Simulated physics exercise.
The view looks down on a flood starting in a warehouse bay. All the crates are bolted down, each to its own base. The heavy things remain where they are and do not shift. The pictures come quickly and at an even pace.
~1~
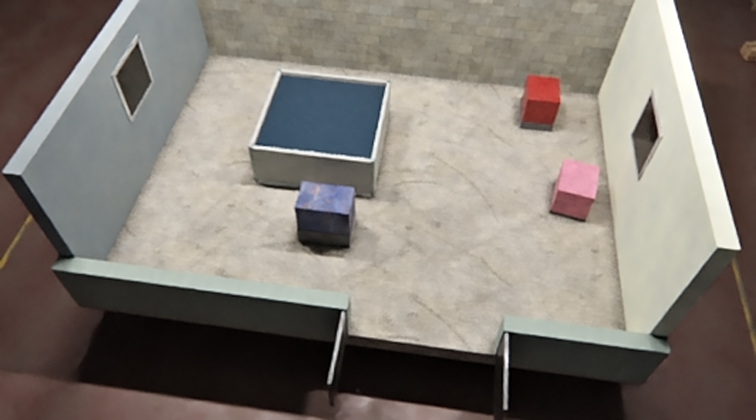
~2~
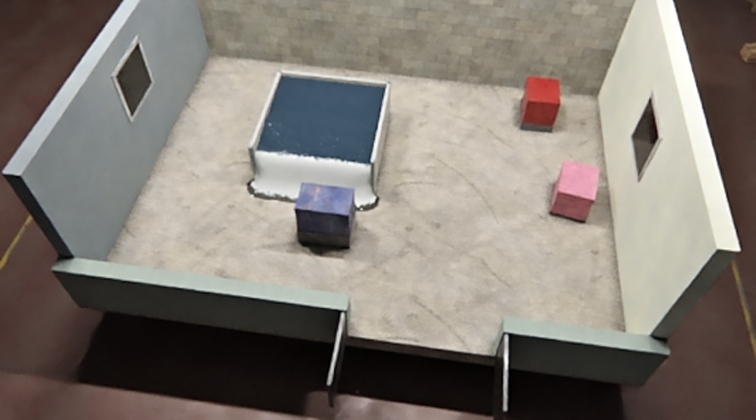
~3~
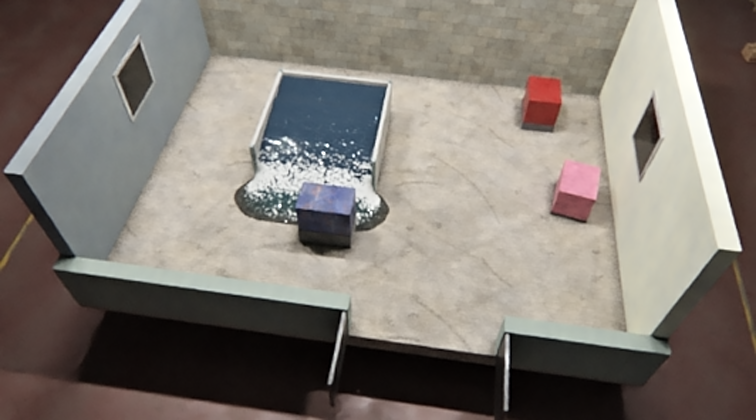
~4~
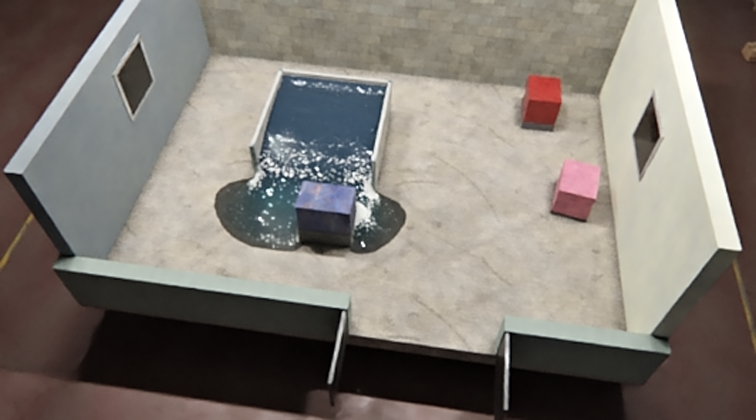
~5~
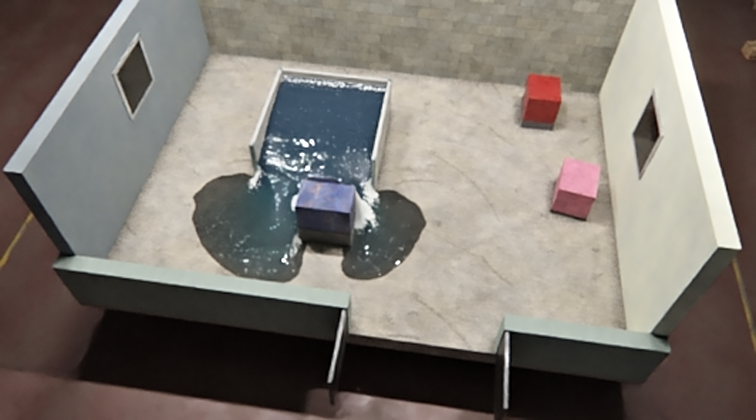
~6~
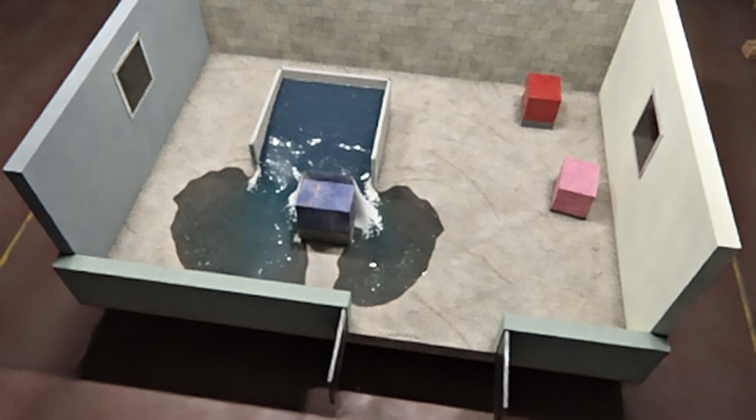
In this clip, water bursts from the open front of a tank in a walled bay, spreads around the blue box before it, and forms two dark pools on the floor, while the red and pink boxes stay still.
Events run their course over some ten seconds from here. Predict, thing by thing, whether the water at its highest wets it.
The red crate is not wetted. The pink crate is wetted. The blue crate is wetted.
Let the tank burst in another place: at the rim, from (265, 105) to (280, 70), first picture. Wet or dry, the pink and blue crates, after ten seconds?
As I see it, pink crate gets reached, and blue crate is not reached.
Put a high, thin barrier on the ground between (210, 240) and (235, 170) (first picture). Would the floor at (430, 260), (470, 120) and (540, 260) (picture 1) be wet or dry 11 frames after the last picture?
Outcome by spot, in order - watered, unwatered, watered.
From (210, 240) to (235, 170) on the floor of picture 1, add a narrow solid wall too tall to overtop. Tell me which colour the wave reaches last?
My answer: The red one.
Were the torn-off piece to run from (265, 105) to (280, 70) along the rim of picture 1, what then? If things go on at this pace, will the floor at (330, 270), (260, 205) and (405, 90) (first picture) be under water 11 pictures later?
Taken in turn, that's not reached, not reached, and finally not reached.
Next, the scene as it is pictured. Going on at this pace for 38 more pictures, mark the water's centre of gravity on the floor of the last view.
I'd put it at around (343, 191).
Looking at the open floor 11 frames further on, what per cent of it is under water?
Close to 50 %.
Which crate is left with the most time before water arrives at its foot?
Pick: The red one.
A moment on, water covers 35 % of the floor; the red crate not reached, the pink crate not reached, the blue crate water round its plinth.
Next, water covers 50 % of the floor; the red crate not reached, the pink crate water round its plinth, the blue crate water round its plinth.
Then, water covers 60 % of the floor; the red crate water round its plinth, the pink crate water round its plinth, the blue crate water round its plinth.
Later, water covers 85 % of the floor; the red crate water round its plinth, the pink crate water round its plinth, the blue crate water round its plinth.
In the end, water covers 100 % of the floor; the red crate stayed above the water, the pink crate was topped, the blue crate was topped.
